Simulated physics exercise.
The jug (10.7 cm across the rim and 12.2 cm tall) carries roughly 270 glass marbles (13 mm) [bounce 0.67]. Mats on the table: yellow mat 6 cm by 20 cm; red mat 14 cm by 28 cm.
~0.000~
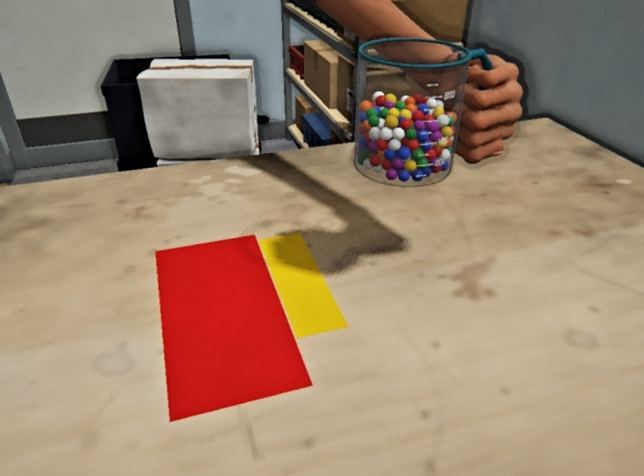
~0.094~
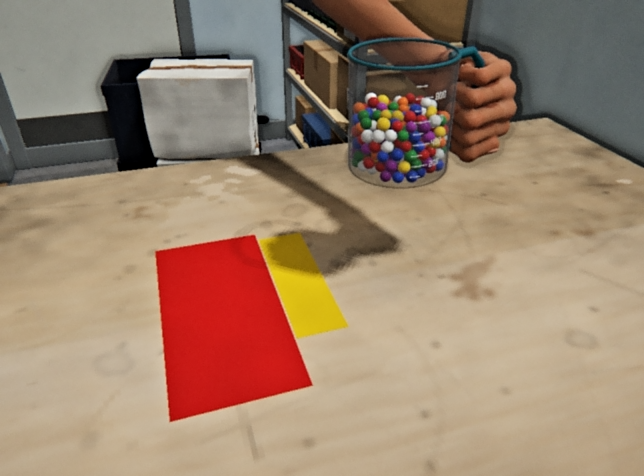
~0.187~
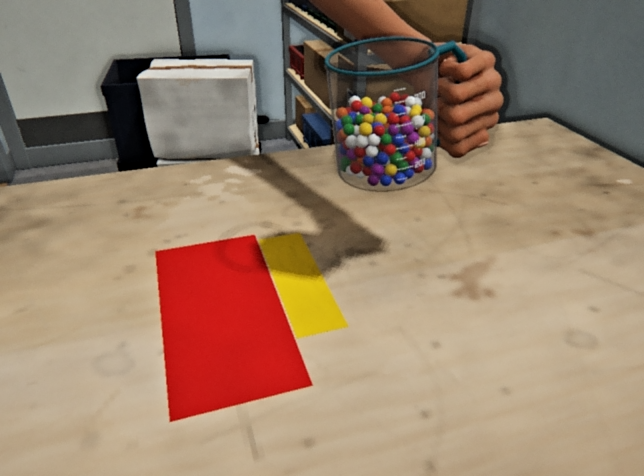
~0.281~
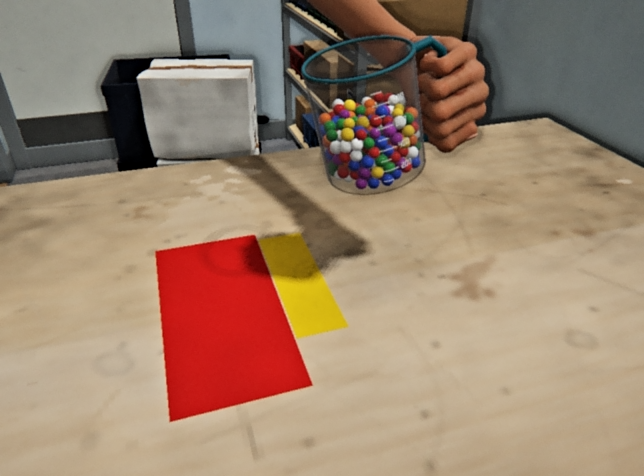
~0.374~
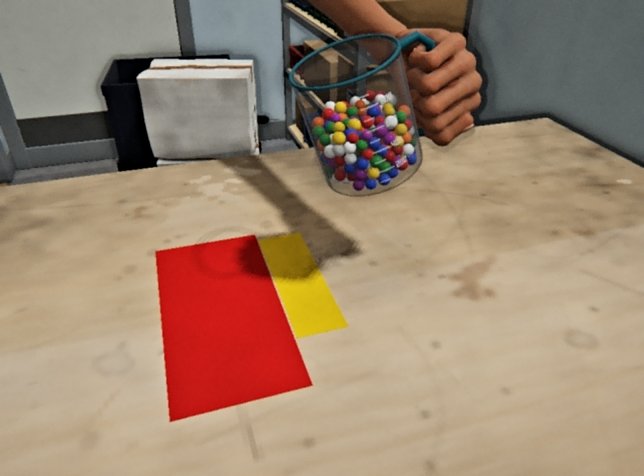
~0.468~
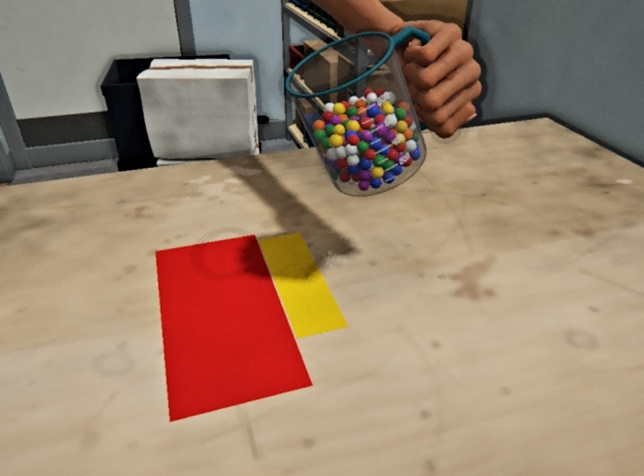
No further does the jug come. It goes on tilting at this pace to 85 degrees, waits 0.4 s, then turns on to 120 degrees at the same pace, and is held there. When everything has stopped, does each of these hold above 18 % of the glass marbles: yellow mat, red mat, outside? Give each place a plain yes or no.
Place by place: Yellow mat no, red mat no, outside yes.
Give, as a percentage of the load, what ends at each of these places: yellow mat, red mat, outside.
Yellow mat: 0; red mat: 0; outside: 100.
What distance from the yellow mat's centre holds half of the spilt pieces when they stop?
44 cm, roughly.
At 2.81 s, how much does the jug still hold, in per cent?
About 5 percent.
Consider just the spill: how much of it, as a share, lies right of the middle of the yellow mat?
Roughly 20 percent.
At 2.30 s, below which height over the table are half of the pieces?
18 cm or so.
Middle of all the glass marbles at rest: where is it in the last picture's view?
The centre lies near pixel (78, 288).
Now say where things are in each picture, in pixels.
The first frame shows jug at (410, 87); tilt 0 degrees; moved 0.0 cm; lip at (364, 56); top of the load at (406, 101); yellow mat at (299, 279); red mat at (222, 308).
The second frame shows jug at (402, 89); tilt 2 degrees; moved 0.9 cm; lip at (353, 59); top of the load at (420, 102).
The third frame shows jug at (383, 94); tilt 8 degrees; moved 2.8 cm; low side left; lip at (330, 67); top of the load at (355, 102).
The fourth frame shows jug at (364, 98); tilt 13 degrees; moved 4.7 cm; low side left; lip at (306, 75); top of the load at (367, 103).
The fifth frame shows jug at (355, 101); tilt 19 degrees; moved 5.5 cm; low side left; lip at (293, 83); top of the load at (356, 102).
The sixth frame shows jug at (354, 104); tilt 24 degrees; moved 5.5 cm; low side left; lip at (289, 91); top of the load at (354, 102); yellow mat at (299, 279); red mat at (222, 308). It turns about 60 degrees a second.
After 1.17 s, tilt 66 degrees; jug 100 %; middle of all pieces on or above the table near (376, 130).
After 1.76 s, tilt 85 degrees; jug 95 %; middle of all pieces on or above the table near (366, 136).
After 2.30 s, tilt 102 degrees; jug 80 %, outside 5 %, yellow mat 5 %, red mat 10 %, in the air 5 %; middle of all pieces on or above the table near (346, 165).
After 2.81 s, tilt 120 degrees; outside 30 %, yellow mat 15 %, red mat 45 %; middle of all pieces on or above the table near (246, 277).
At rest (4.7 s), jug 0 %, outside 100 %, yellow mat 0 %, red mat 0 %.
